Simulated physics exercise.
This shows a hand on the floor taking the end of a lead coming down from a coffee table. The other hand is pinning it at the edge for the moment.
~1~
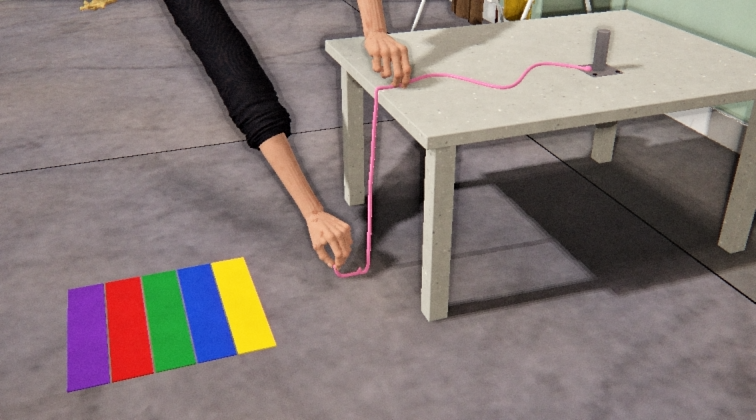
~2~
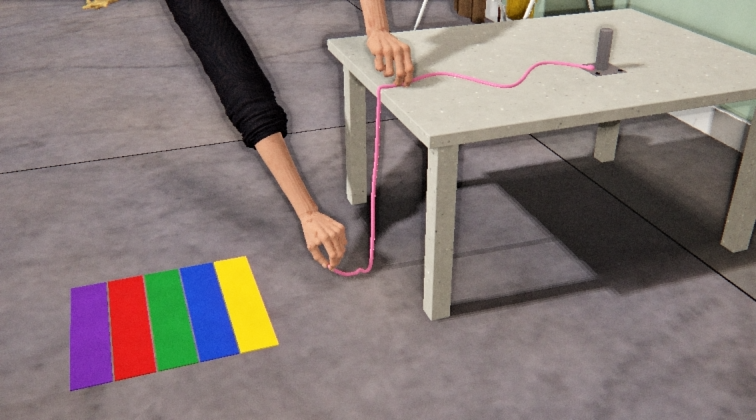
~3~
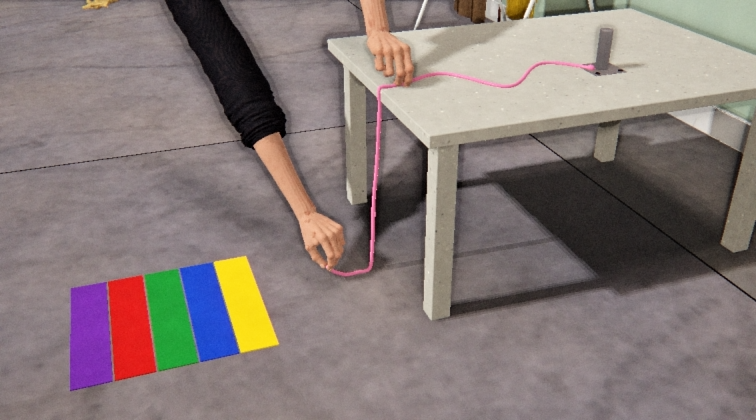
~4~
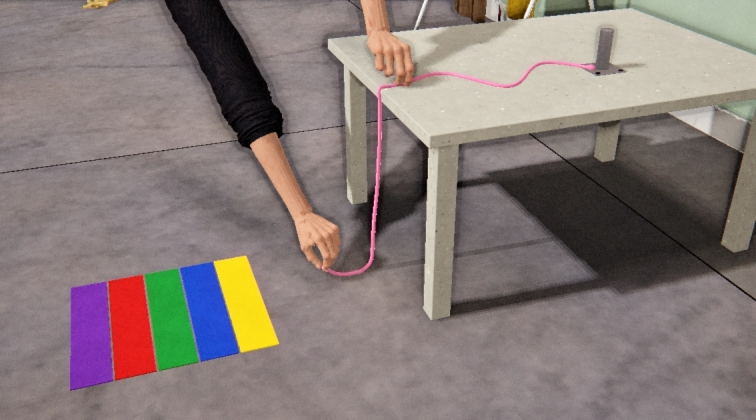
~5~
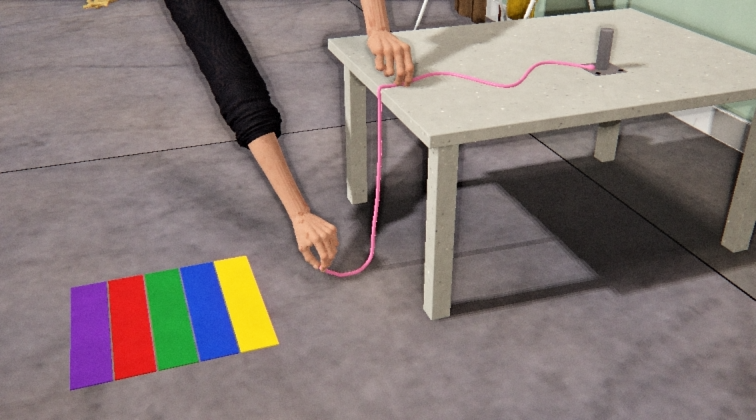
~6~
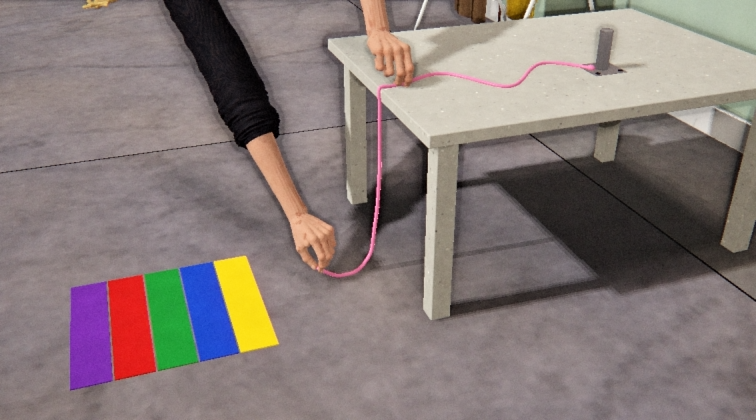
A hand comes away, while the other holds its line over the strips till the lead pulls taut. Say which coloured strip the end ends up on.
It ends up on the red strip.
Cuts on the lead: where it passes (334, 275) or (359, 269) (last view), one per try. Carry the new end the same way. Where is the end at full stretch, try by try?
(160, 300) and (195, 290).
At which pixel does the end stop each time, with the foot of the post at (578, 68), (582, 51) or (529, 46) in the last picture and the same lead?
Try by try: (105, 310), (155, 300) and (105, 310).
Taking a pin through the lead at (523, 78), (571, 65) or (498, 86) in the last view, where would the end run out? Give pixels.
Going through the three tries, you get (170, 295), (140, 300) and (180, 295).
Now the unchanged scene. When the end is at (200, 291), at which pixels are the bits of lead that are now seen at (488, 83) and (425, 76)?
The first one ends up at (442, 82) and the second one at (380, 101).
A little later, end near (200, 290); over blue.
Next, end near (155, 299); over green.
When it is tight, end near (128, 304); over red. It gets as far as the red strip.
